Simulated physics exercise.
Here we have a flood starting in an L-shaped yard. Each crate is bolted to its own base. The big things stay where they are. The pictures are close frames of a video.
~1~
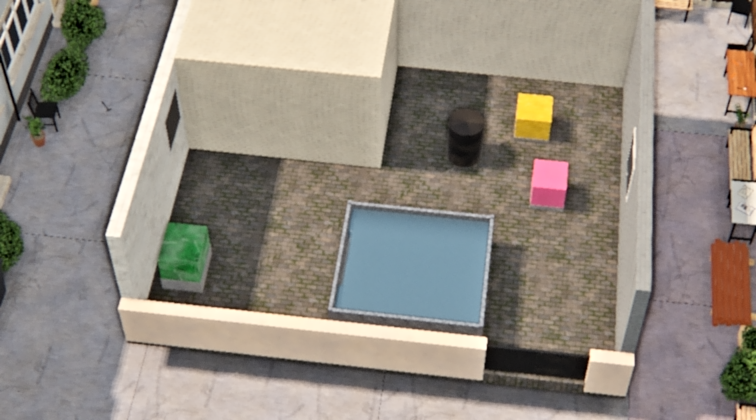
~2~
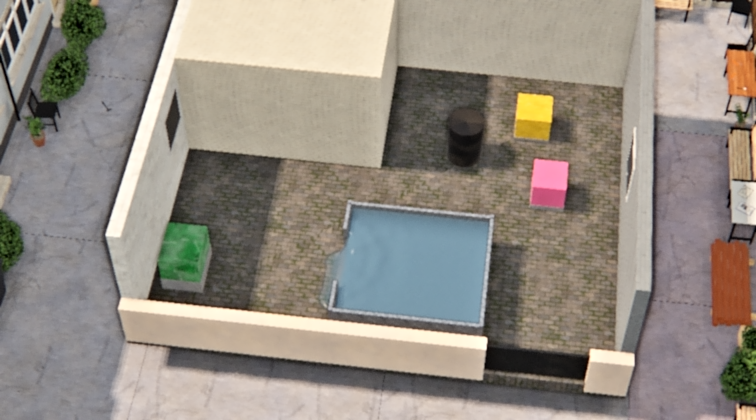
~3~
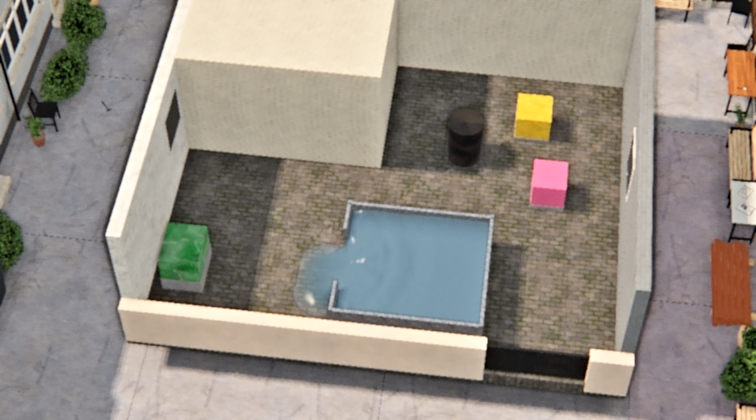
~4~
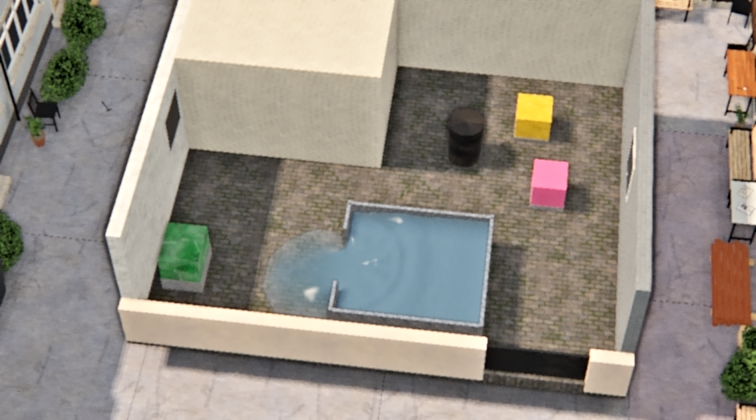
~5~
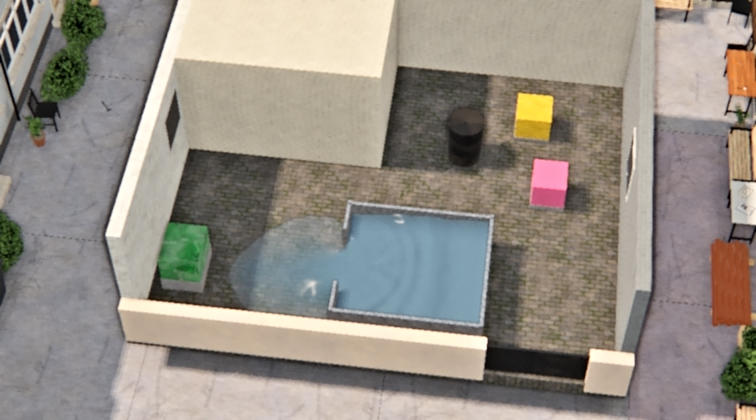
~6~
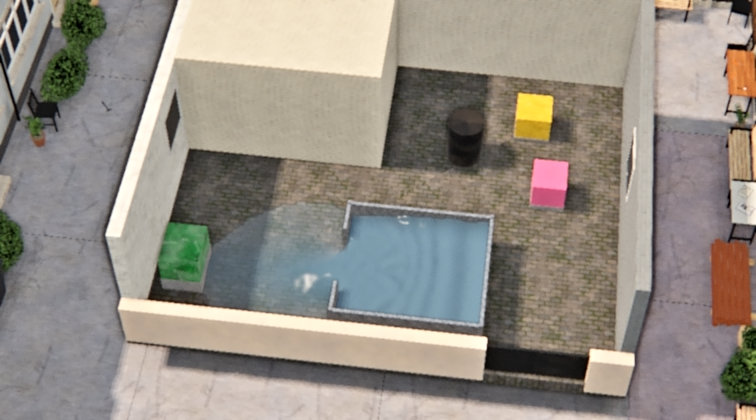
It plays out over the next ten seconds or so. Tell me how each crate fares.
One by one: The pink crate is wetted; the yellow crate is wetted; the green crate is wetted.
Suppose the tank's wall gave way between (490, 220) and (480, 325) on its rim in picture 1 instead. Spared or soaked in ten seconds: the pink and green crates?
The pink crate is topped, the green crate is safe.
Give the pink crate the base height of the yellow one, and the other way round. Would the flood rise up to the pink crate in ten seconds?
Pink crate is soaked.
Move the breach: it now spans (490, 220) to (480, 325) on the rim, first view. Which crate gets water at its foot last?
Last comes the one in green.
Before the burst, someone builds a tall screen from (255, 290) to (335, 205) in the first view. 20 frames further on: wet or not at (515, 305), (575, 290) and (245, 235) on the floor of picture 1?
In that order: Free of water, not flooded, under water.
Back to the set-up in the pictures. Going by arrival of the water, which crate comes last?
The yellow-painted one.
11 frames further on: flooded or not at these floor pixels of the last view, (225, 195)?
At that place: Wet.
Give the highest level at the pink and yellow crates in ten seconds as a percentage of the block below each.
Roughly 190 per cent, then 170 per cent.
A moment on, water covers 25 % of the floor; the pink crate not reached, the yellow crate not reached, the green crate water round its plinth.
Next, water covers 30 % of the floor; the pink crate not reached, the yellow crate not reached, the green crate water round its plinth.
Then, water covers 35 % of the floor; the pink crate not reached, the yellow crate not reached, the green crate water round its plinth.
Later, water covers 65 % of the floor; the pink crate water round its plinth, the yellow crate not reached, the green crate water round its plinth.
In the end, water covers 90 % of the floor; the pink crate was topped, the yellow crate was topped, the green crate was topped.
